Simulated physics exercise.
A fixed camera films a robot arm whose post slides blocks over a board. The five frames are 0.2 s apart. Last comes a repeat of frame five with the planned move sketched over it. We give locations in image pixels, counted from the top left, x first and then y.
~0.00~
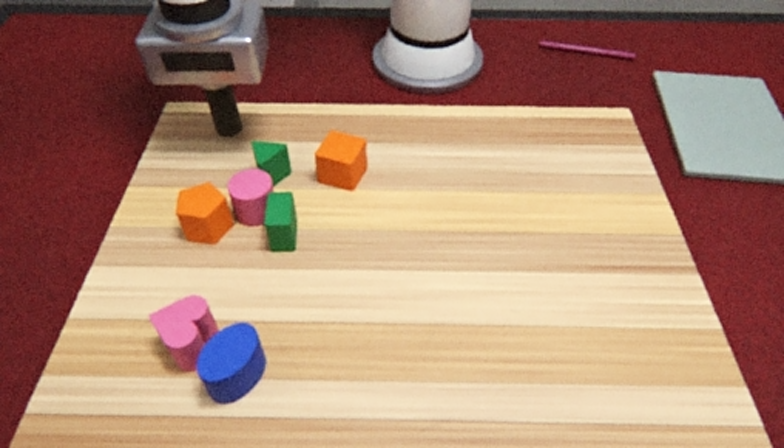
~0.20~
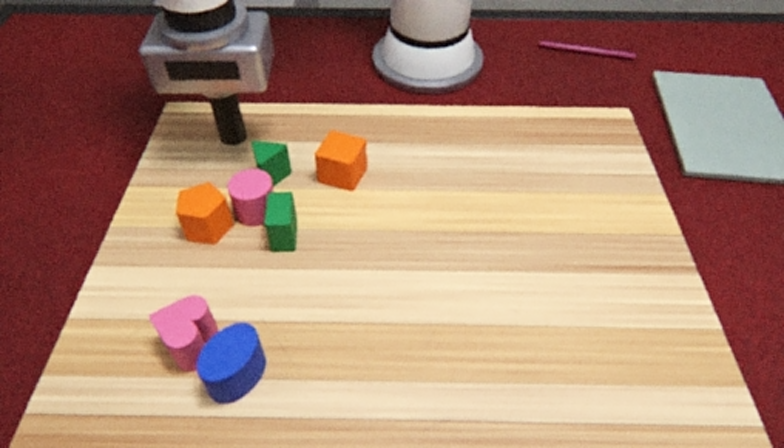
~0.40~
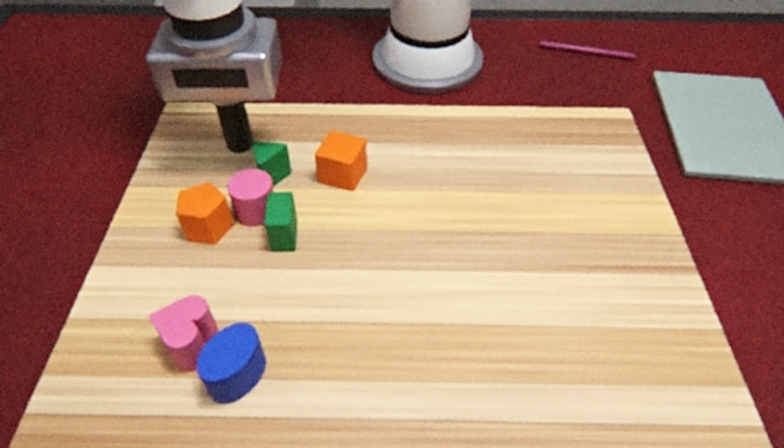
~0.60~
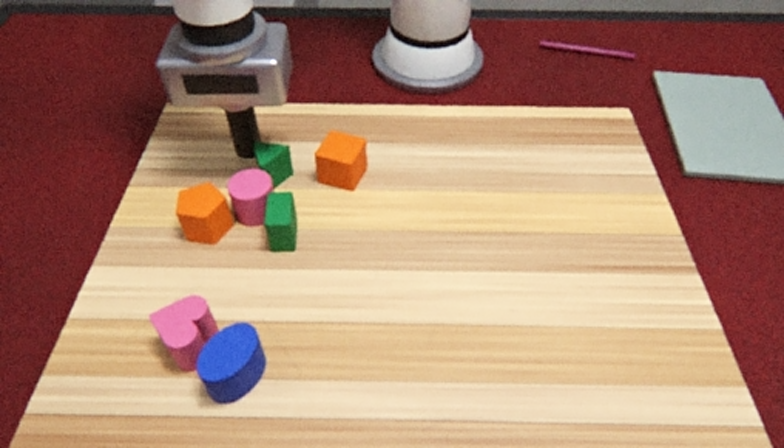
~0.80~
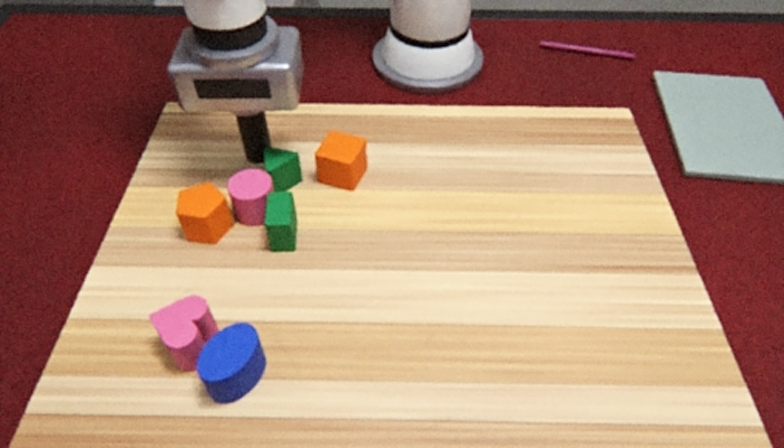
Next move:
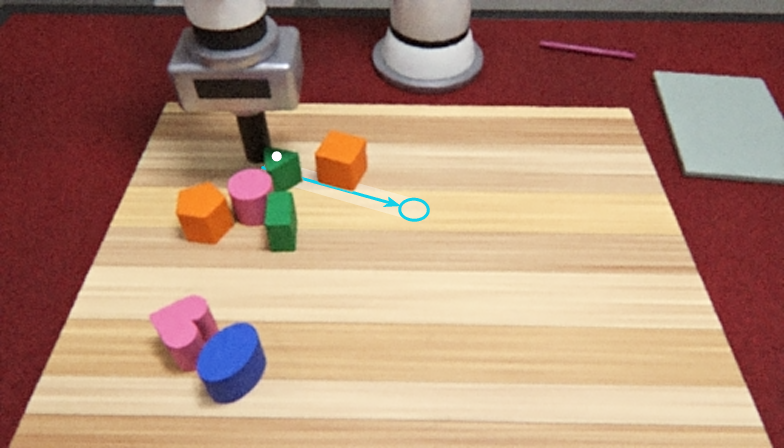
On a wooden board, a robot arm moves slightly right and nudges a green triangular block.
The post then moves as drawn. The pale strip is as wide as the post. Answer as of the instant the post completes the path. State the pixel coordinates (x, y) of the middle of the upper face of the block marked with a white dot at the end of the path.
For the centre of its top, I'd go with (304, 174).
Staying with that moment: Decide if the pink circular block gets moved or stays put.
Undisturbed, or as good as.
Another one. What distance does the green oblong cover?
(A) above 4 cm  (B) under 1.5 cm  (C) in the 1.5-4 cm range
The correct letter is B.
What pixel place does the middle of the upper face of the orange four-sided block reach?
Its top middle: (377, 145).
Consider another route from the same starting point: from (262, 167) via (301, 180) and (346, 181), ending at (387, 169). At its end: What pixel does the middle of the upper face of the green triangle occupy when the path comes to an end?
Roughly at (303, 175).
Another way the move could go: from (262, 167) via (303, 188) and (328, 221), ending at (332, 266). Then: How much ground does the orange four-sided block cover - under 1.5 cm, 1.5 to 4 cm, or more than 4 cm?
Travel: Within 1.5 cm.
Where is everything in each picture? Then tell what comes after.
The first picture shows lower end of the post at (229, 129), tops of blocks, pink circular block at (249, 183), green triangle at (266, 149), green oblong at (279, 208), orange four-sided block at (341, 146).
The second picture shows post at (234, 138), blocks as before.
The third picture shows post at (241, 145), blocks as before.
The fourth picture shows post at (250, 150), green triangle at (268, 151).
The fifth picture shows post at (260, 155), pink circular block at (249, 183), green triangle at (277, 156), green oblong at (279, 208), orange four-sided block at (341, 146).
The drawn path runs in a line from (262, 167) to (414, 210); the dot is on the green triangle.
What follows on the original path. One third of the way, post at (310, 168); green triangle at (299, 173), turned 90° clockwise; orange four-sided block at (347, 146).
Two thirds of the way, post at (362, 183); green triangle at (304, 174), turned 115° clockwise; orange four-sided block at (375, 145), turned 80° anticlockwise.
At the end, post at (415, 197); pink circular block not moved; green triangle at (304, 174), turned 115° clockwise; green oblong not moved; orange four-sided block at (377, 145), turned 85° anticlockwise.
